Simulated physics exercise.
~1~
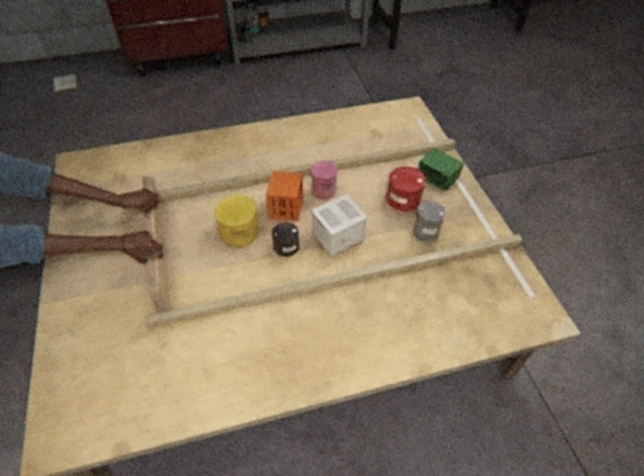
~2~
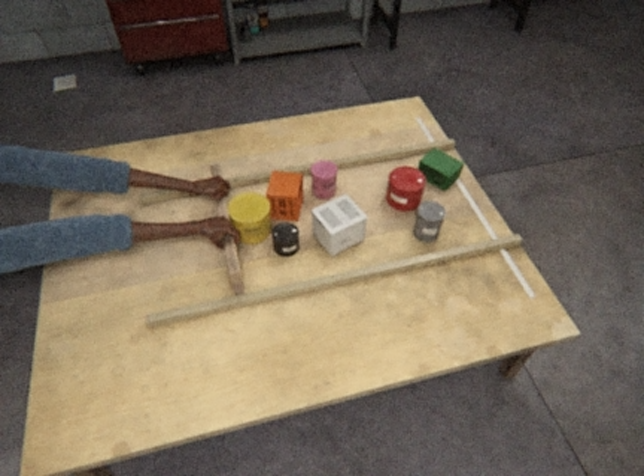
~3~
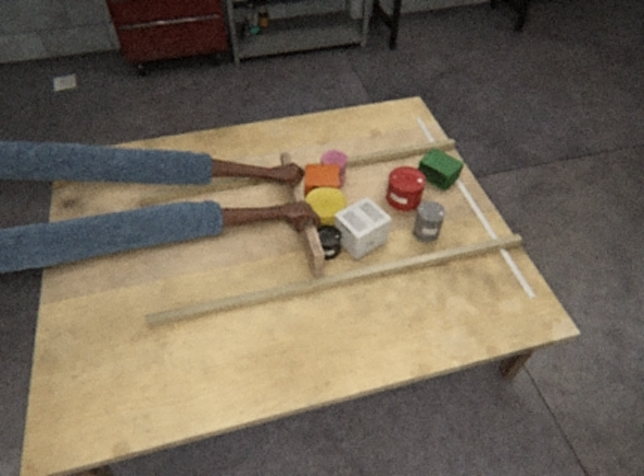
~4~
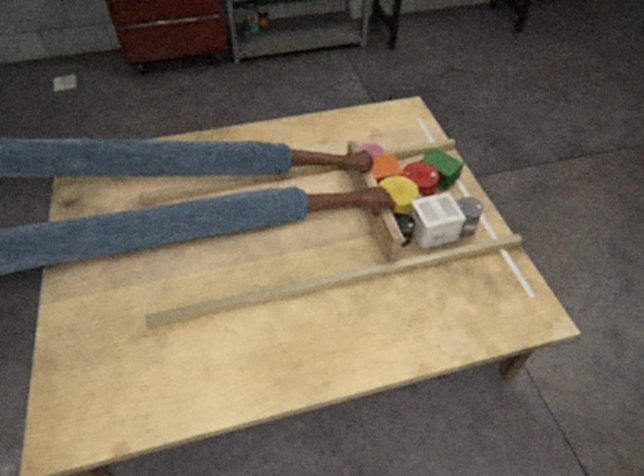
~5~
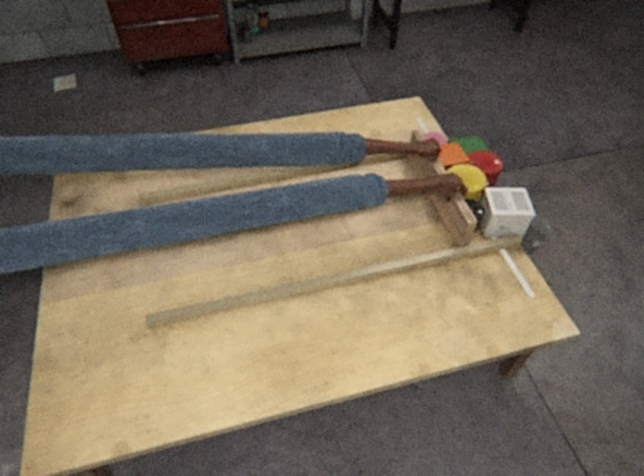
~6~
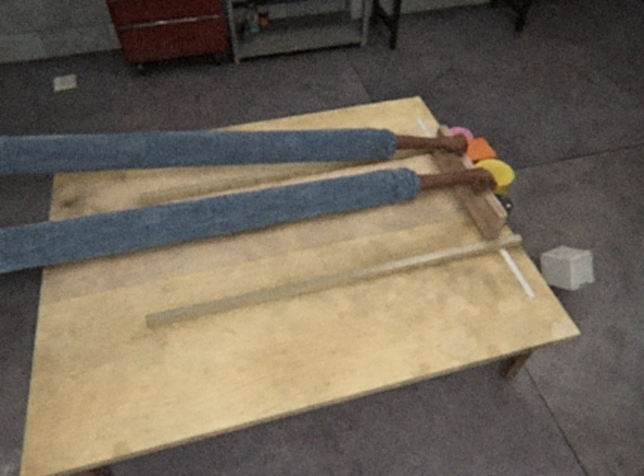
Two hands pushing a plank between battens, sweeping colourful tubs and boxes right until several, including a white box, drop off.
